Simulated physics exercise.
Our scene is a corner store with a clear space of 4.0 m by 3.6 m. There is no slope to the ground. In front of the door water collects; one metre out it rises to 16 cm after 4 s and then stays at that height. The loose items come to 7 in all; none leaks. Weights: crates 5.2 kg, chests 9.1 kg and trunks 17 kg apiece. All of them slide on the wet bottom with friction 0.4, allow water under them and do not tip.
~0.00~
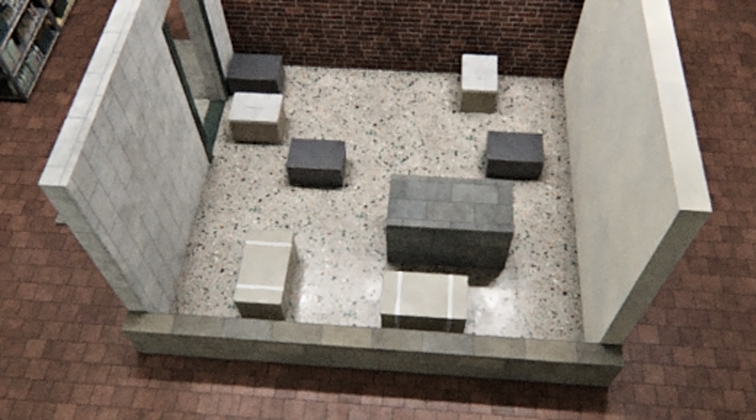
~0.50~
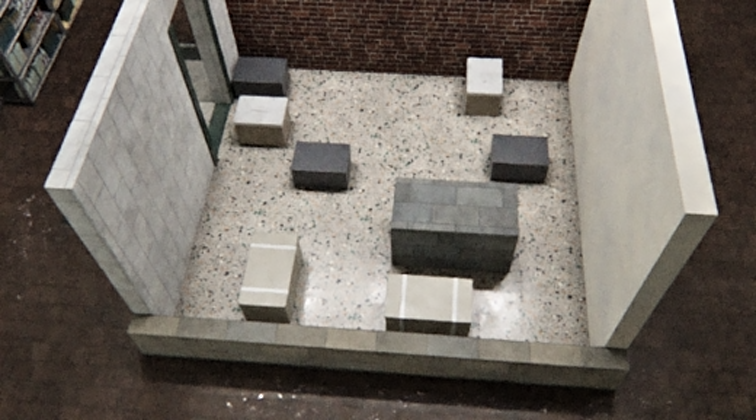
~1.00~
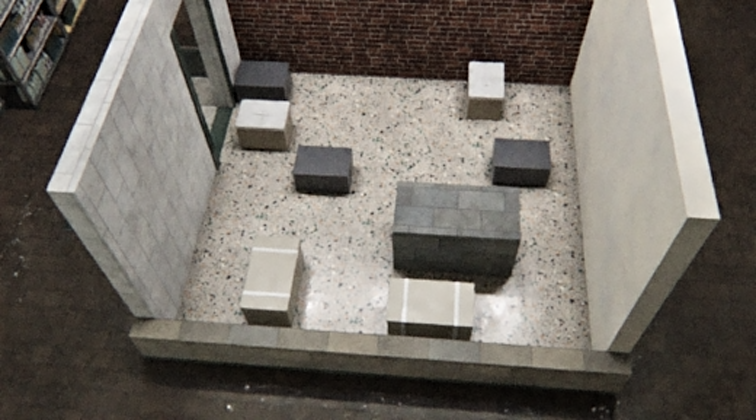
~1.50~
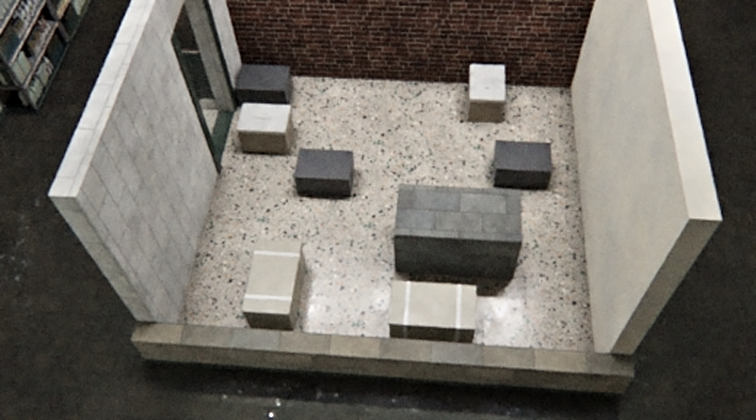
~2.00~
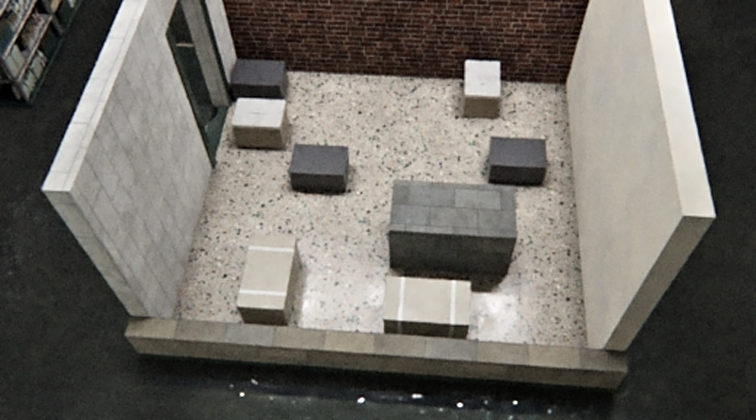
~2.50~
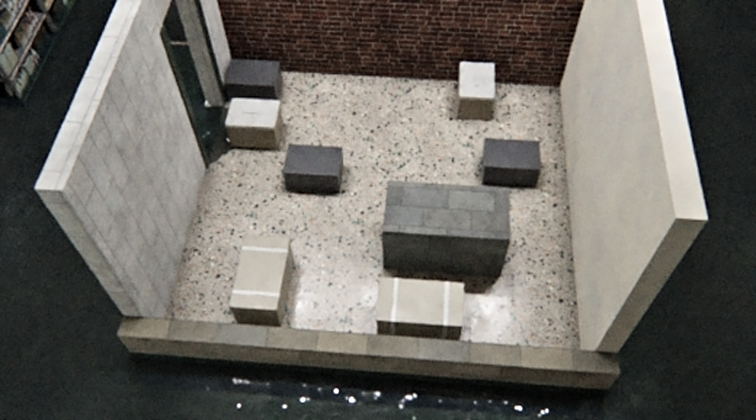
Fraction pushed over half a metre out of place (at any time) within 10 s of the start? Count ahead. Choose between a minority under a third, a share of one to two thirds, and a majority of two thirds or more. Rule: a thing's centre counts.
A share of one to two thirds.
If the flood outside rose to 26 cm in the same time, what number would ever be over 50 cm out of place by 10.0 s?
Count: 4.
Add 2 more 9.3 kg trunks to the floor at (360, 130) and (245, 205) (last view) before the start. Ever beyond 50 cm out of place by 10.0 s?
In that order: Beyond the mark, within the mark.
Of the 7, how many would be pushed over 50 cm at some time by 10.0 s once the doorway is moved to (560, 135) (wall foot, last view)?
Then it comes to 4.
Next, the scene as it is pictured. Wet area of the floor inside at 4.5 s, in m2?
About 4.0 m2.
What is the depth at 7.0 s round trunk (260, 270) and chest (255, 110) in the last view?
First about 1 cm, second about 3 cm.
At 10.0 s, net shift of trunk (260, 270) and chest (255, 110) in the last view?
Net displacement, in order: 0 cm; 250 cm.
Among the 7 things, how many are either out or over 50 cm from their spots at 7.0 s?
By that time the total stands at 3.
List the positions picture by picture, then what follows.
In the first picture, a crate at (255, 67), on the bottom; a crate at (316, 154) rests on the ground; water covers 0.0 m2; 0 of 7 have shifted.
In the second picture, a crate at (260, 70), on the bottom; a crate at (321, 157) rests on the ground; water covers 0.0 m2; 0 of 7 have shifted.
In the third picture, a crate at (262, 74) rests on the ground; a crate at (323, 160) rests on the ground; 0.0 m2 under water; 0 of 7 have shifted.
In the fourth picture, a crate at (263, 77) rests on the ground; a crate at (324, 164), on the bottom; 0.0 m2 under water; 0 of 7 have shifted.
In the fifth picture, a crate at (258, 72), on the bottom; a crate at (319, 159) rests on the ground; water covers 0.0 m2; 0 of 7 have shifted.
In the sixth picture, a crate at (252, 72) rests on the ground; a crate at (313, 159) rests on the ground; 0.1 m2 under water; 0 of 7 have shifted.
After 3.5 s 0 of 7 are over 50 cm from their spots; 0 afloat.
After 4.5 s 1 of 7 are over 50 cm from their spots; 0 afloat.
After 7.0 s 3 of 7 are over 50 cm from their spots; 1 afloat.
After 10.0 s 4 of 7 are over 50 cm from their spots, and 4 have been at some point; 5 afloat.
